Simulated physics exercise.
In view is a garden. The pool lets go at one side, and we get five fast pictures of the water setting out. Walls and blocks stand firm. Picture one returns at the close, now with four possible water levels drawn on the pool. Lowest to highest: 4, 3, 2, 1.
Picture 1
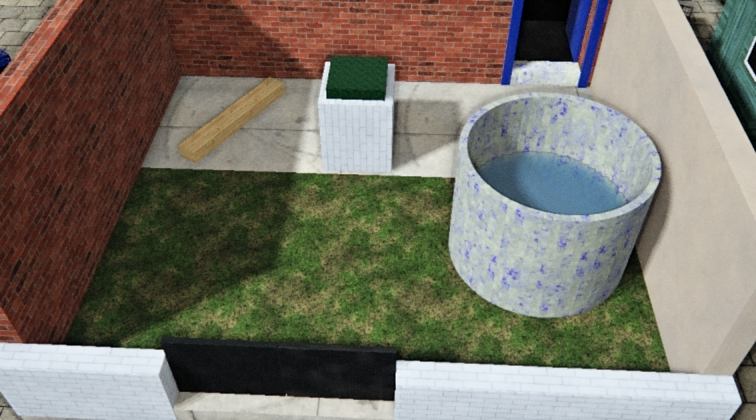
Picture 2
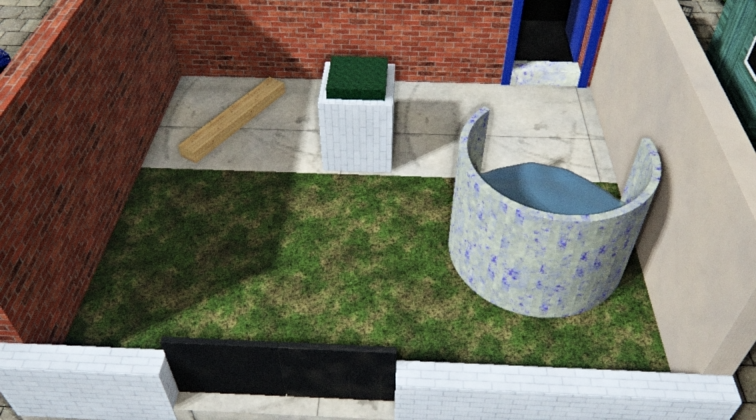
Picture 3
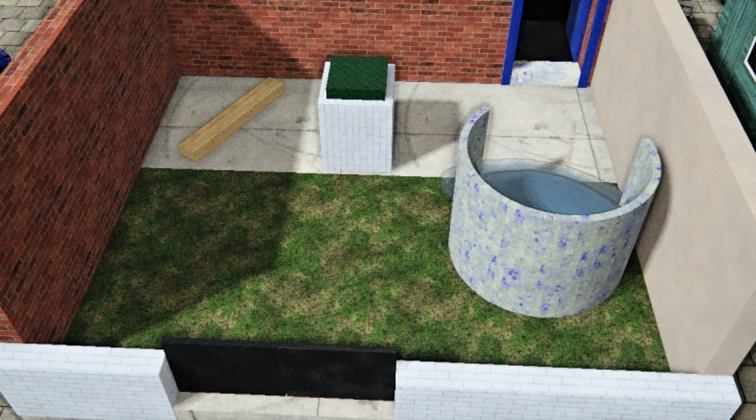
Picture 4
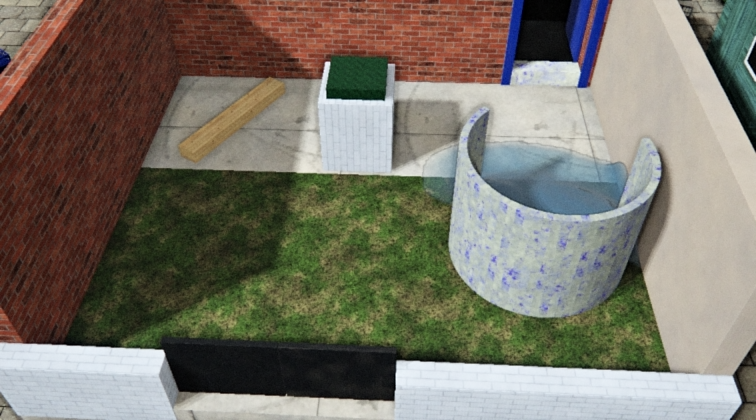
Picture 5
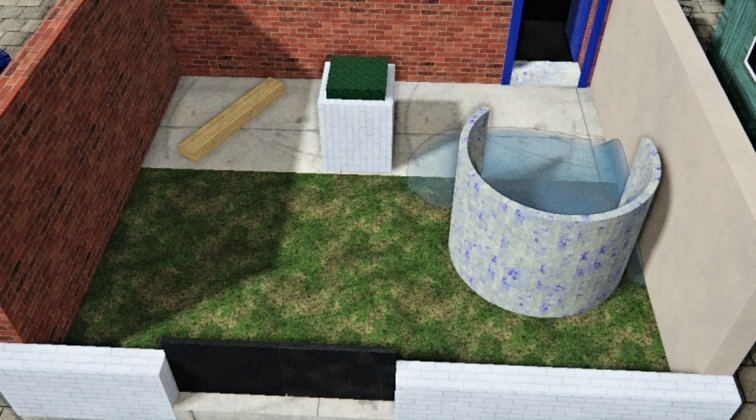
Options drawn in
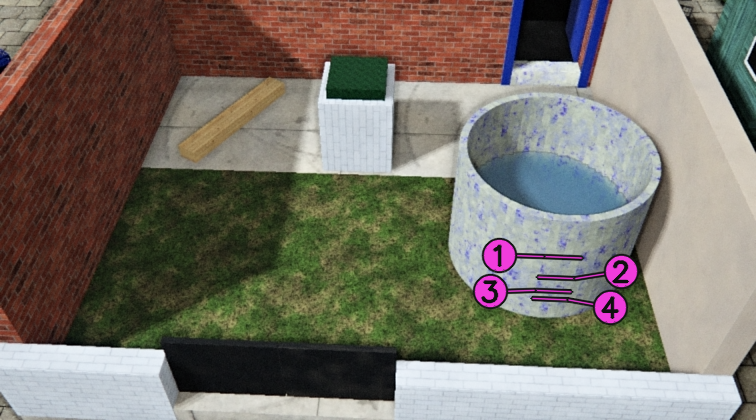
A walled garden is seen from above and in front, the camera staying still. A round, pale pool with blue-purple mottling stands on the right, near a blue doorway at the back, with a green-topped white block at centre back, a wooden beam on paving to the left, and a dark gate in front. The pool's back wall disappears, and water spreads out behind it and leftward over paving and grass.
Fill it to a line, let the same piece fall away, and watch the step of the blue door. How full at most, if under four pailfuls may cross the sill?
3 will do.
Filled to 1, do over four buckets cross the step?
Yes, that goes wrong.
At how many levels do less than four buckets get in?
Two of them.
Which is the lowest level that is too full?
It is 2.
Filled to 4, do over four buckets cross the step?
No.
In magenta, 1 at (562, 257); 2 at (556, 277); 3 at (552, 291); 4 at (550, 299); from the bottom up 4, 3, 2, 1.
With 1, dozens of bucketfuls pour in.
With 2, about 10 bucketfuls get in.
With 3, a bucket or two gets in.
With 4, nothing gets over.
